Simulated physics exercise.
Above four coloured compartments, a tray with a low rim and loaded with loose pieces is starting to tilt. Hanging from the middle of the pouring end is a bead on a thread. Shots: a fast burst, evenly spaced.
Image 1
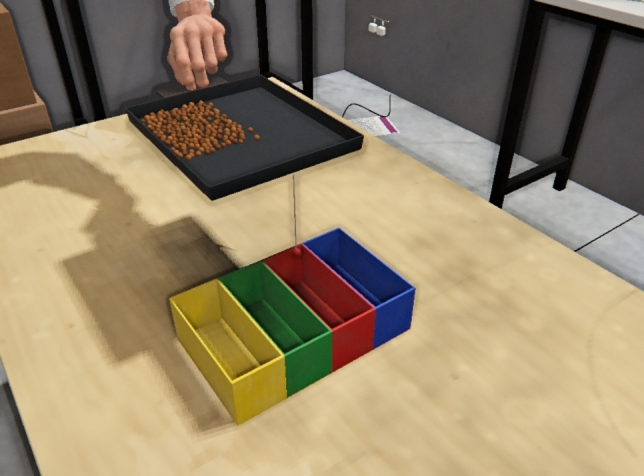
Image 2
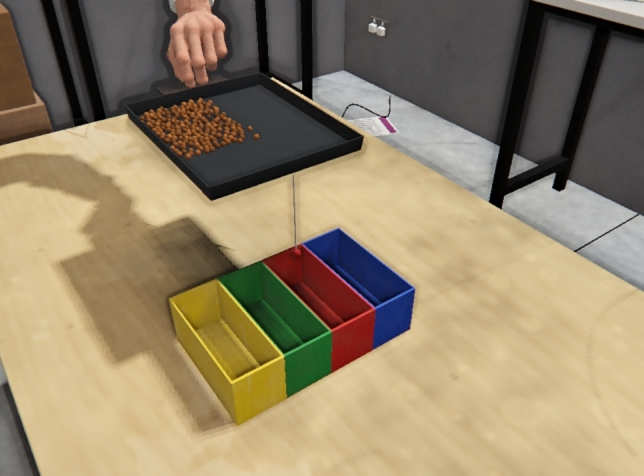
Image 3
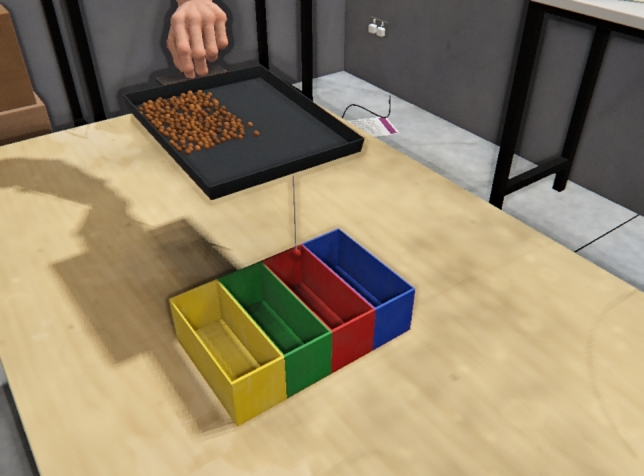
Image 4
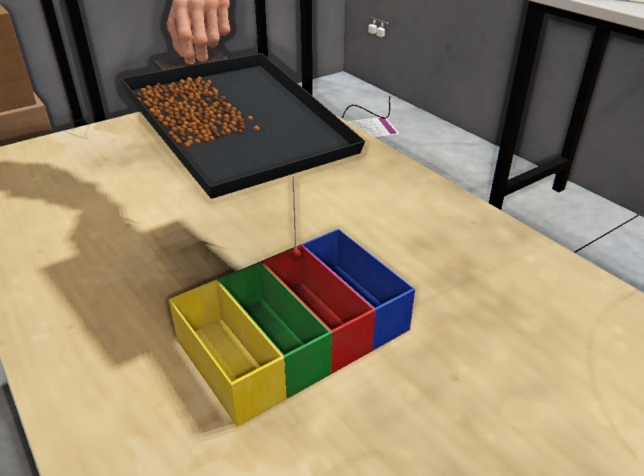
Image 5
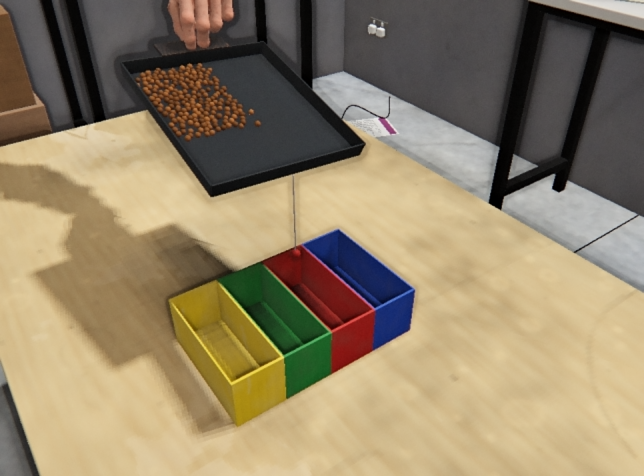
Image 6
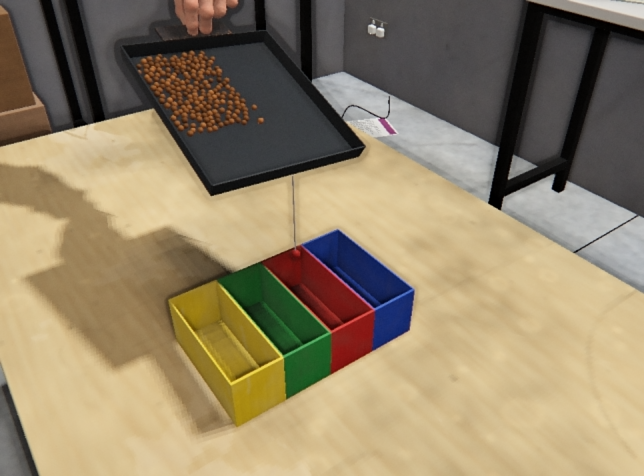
A hand hovers at the far edge of a black tray above a pale wooden table in a grey-walled room, seen from above by a still camera. Brown cereal balls lie toward the tray's left, while yellow, green, red and blue compartments sit below, near a red bead on a thread. The tray's far side rises steadily, steepening its tilt toward the near right corner, as the balls stay bunched together.
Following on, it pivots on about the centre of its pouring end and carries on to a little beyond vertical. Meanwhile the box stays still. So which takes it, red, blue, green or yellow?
It goes to blue.
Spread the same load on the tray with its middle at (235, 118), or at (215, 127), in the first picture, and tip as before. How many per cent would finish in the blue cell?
In order, 50 per cent then 40 per cent.
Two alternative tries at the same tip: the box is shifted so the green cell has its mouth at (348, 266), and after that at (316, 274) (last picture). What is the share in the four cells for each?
In order: 100 percent, then 100 percent.
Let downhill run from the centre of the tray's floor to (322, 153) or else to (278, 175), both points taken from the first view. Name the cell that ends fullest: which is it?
The first time it is the blue one, and the second time it is green.
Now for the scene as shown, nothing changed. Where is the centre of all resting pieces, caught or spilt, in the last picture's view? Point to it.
Roughly at (354, 309), give or take.
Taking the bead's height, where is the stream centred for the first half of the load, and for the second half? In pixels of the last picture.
First half (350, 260); second half (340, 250).
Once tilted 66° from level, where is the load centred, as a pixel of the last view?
Mark it at roughly (312, 167) in the final frame.
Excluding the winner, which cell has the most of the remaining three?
It's the cell in red.
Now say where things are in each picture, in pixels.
Corners of the pouring end at (210, 186) and (362, 135), level; middle of the load at (193, 129), cereal balls; bead on its thread at (296, 253); yellow cell at (260, 386); green cell at (308, 360); red cell at (353, 337); blue cell at (394, 315), in the first picture.
Corners of the pouring end at (210, 186) and (361, 136), level; middle of the load at (193, 127), in the second picture.
Corners of the pouring end at (211, 186) and (362, 138), tipped barely, lowest at the right corner; middle of the load at (192, 121), in the third picture.
Corners of the pouring end at (211, 185) and (363, 140), tipped a little, lowest at the right corner; middle of the load at (192, 111), in the fourth picture.
Corners of the pouring end at (212, 184) and (363, 143), tipped clearly, lowest at the right corner; middle of the load at (192, 101), in the fifth picture.
Corners of the pouring end at (213, 184) and (363, 145), tipped clearly, lowest at the right corner; middle of the load at (194, 92); yellow cell at (259, 388); green cell at (308, 362); red cell at (352, 338); blue cell at (393, 316), in the sixth picture.
Soon, tray tipped steeply; most on the tray; a small part in the red cell; a stray few in the blue cell; about a quarter falling or outside the box.
A while on, tray tipped past a quarter turn; about half on the tray; about a quarter in the blue cell; a small part in the red cell; a stray few in the green cell; about a quarter falling or outside the box.
Towards the end, tray tipped past a quarter turn; about half in the blue cell; about a third in the red cell; a stray few in the green cell; about a quarter falling or outside the box.
Finally, tray tipped past a quarter turn; about half in the blue cell; about a third in the red cell; a stray few in the green cell; none in the yellow cell; about a quarter outside the box.
